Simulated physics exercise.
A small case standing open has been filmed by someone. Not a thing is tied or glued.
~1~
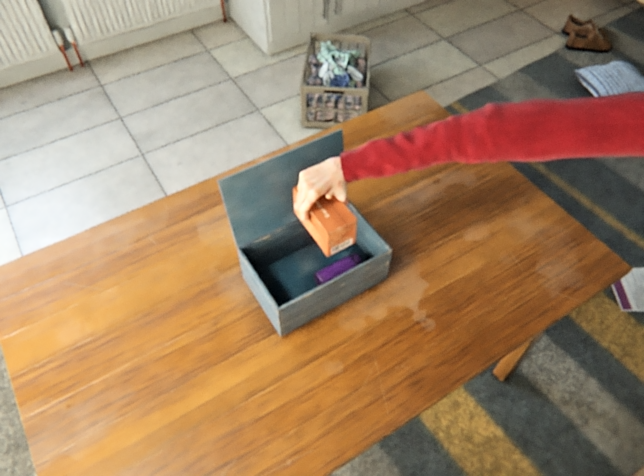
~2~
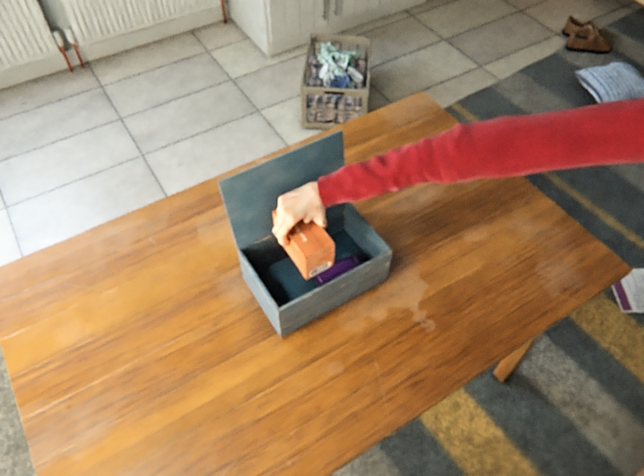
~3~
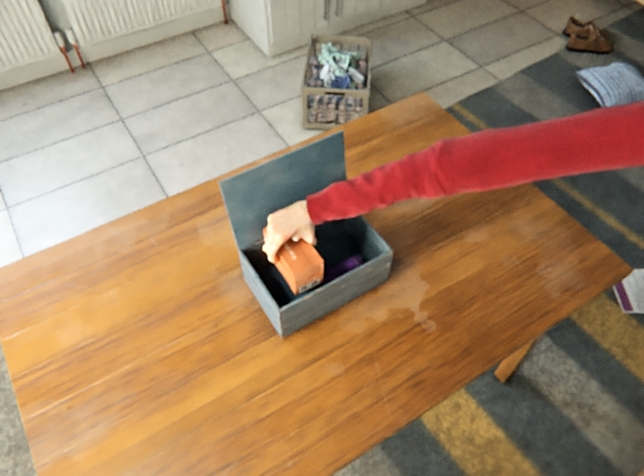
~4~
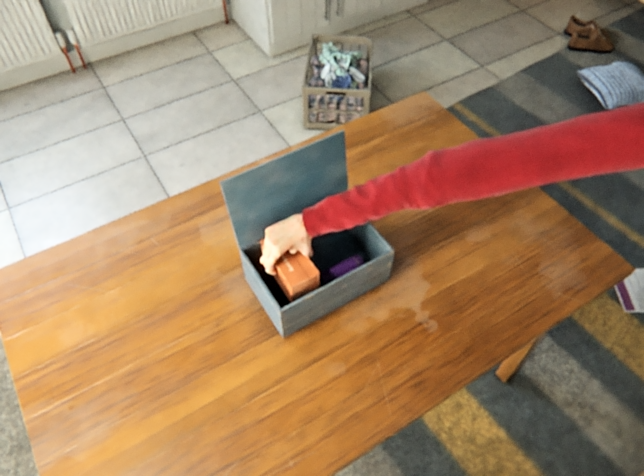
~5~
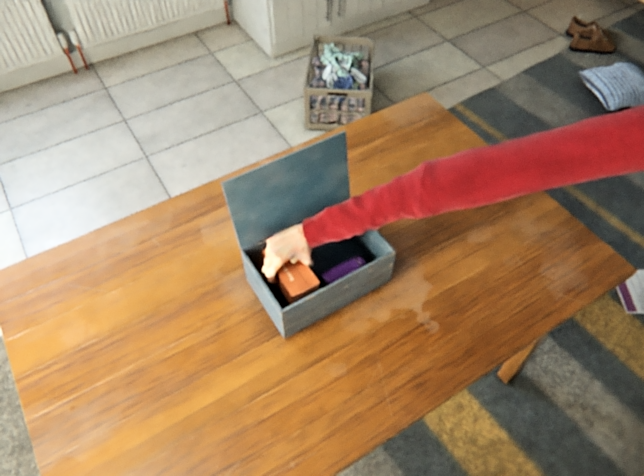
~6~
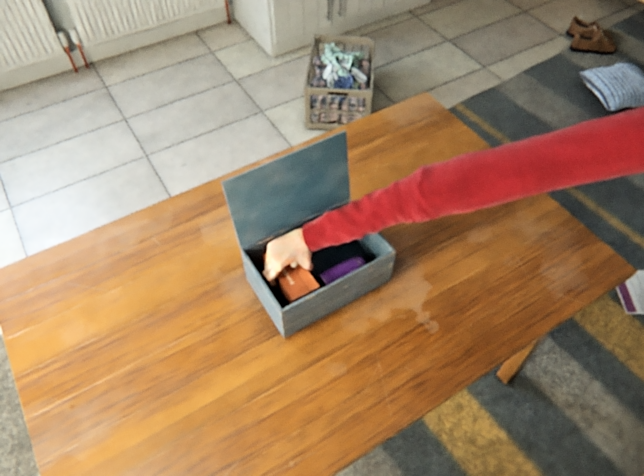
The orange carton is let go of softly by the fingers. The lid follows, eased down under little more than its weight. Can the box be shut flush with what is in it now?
Yes, flush.
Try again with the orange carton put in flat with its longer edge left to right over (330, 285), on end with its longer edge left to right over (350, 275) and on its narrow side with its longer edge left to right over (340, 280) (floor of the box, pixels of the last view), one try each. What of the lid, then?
Well, first time it goes down fine, second time it won't go down, and third time it goes down fine.
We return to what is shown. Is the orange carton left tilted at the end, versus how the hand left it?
By the end it has kept its angle.
Then, 1.30 s on from there, lid 78° above the rim.
Then, 1.70 s on from there, lid 50° above the rim.
Then, 2.10 s on from there, lid 11° above the rim.
In the end, lid shut; both unmoved. At the end, from the last picture's camera, orange carton near (291, 280).
